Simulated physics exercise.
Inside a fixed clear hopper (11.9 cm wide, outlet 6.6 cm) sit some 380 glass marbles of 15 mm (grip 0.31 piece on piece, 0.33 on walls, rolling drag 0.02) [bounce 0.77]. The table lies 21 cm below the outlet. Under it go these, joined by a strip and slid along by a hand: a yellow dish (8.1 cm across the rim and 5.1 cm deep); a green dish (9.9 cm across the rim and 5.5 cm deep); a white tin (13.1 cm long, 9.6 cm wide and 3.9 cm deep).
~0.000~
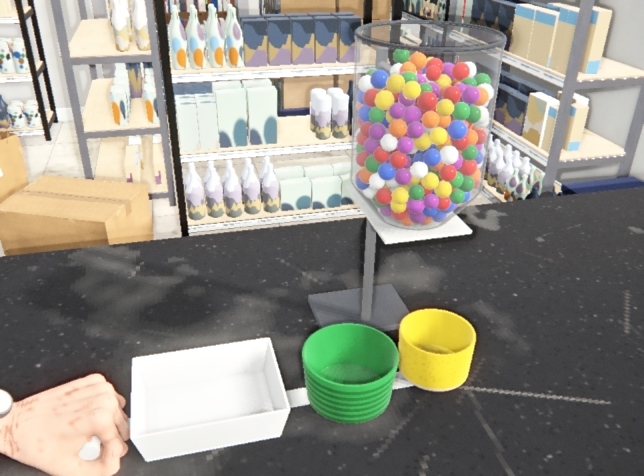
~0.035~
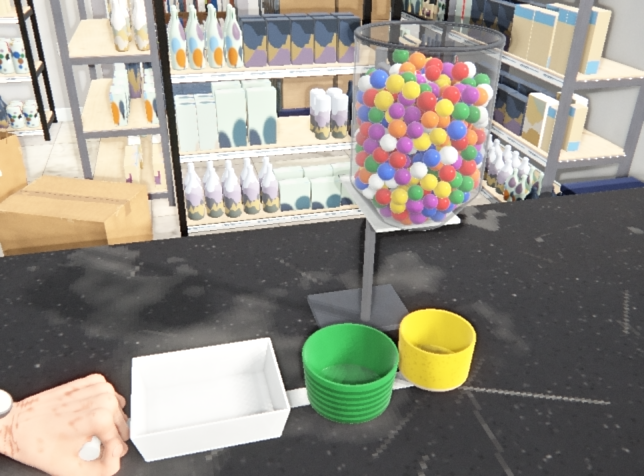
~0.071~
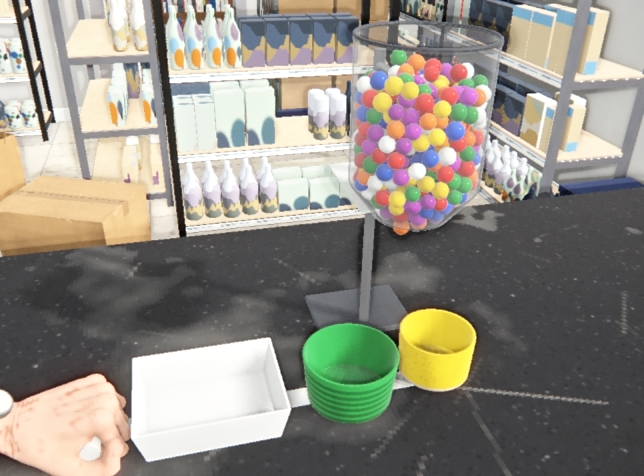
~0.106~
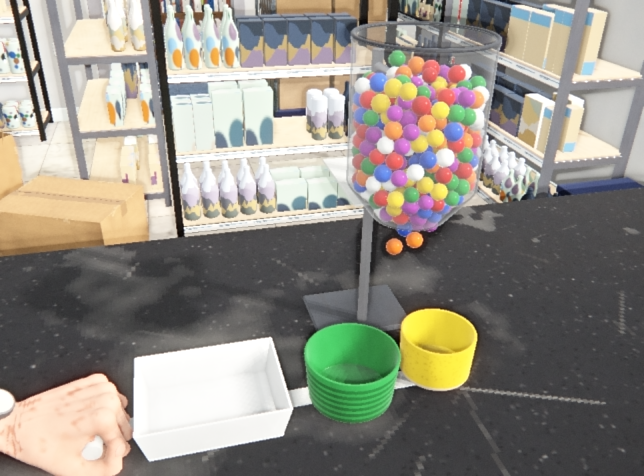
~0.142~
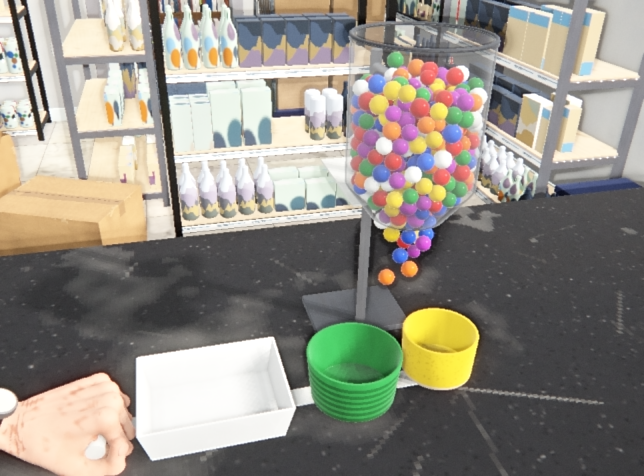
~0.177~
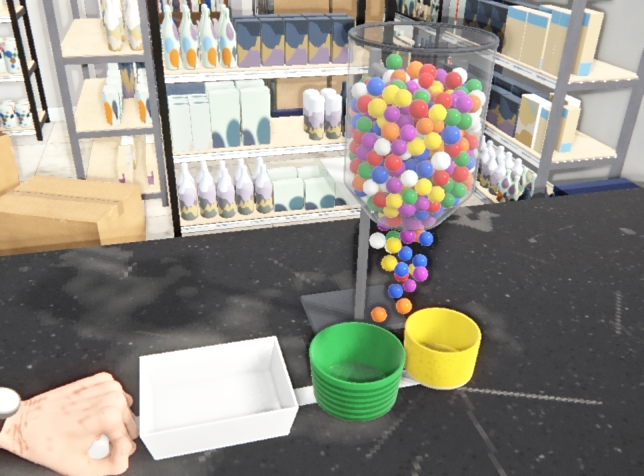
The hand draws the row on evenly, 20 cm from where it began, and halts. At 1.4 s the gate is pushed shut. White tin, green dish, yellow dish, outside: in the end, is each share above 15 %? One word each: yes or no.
White tin: Yes. Green dish: Yes. Yellow dish: No. Outside: Yes.
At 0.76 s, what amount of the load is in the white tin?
By that time it's roughly 0 percent.
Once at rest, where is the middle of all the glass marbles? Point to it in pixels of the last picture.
The centre lies near pixel (436, 358).
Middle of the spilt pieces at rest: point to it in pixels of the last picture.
Close to pixel (428, 359).
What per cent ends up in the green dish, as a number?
Roughly 35 percent.
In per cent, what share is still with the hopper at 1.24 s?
About 20 percent.
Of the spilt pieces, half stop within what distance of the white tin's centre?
44 cm, roughly.
After 0.76 s, green dish 35 %, outside 5 %, hopper 50 %, in the air 10 %; middle of all pieces on or above the table near (411, 263).
Then, at 1.24 s, green dish 35 %, outside 20 %, hopper 20 %, white tin 10 %, in the air 10 %; middle of all pieces on or above the table near (419, 313).
After 1.68 s, green dish 35 %, outside 25 %, hopper 5 %, white tin 30 %; middle of all pieces on or above the table near (437, 342).
Then, at 2.10 s, green dish 35 %, outside 30 %, hopper 5 %, white tin 30 %; middle of all pieces on or above the table near (445, 341).
At rest (3.8 s), green dish 35 %, yellow dish 0 %, outside 30 %, hopper 5 %, white tin 30 %.
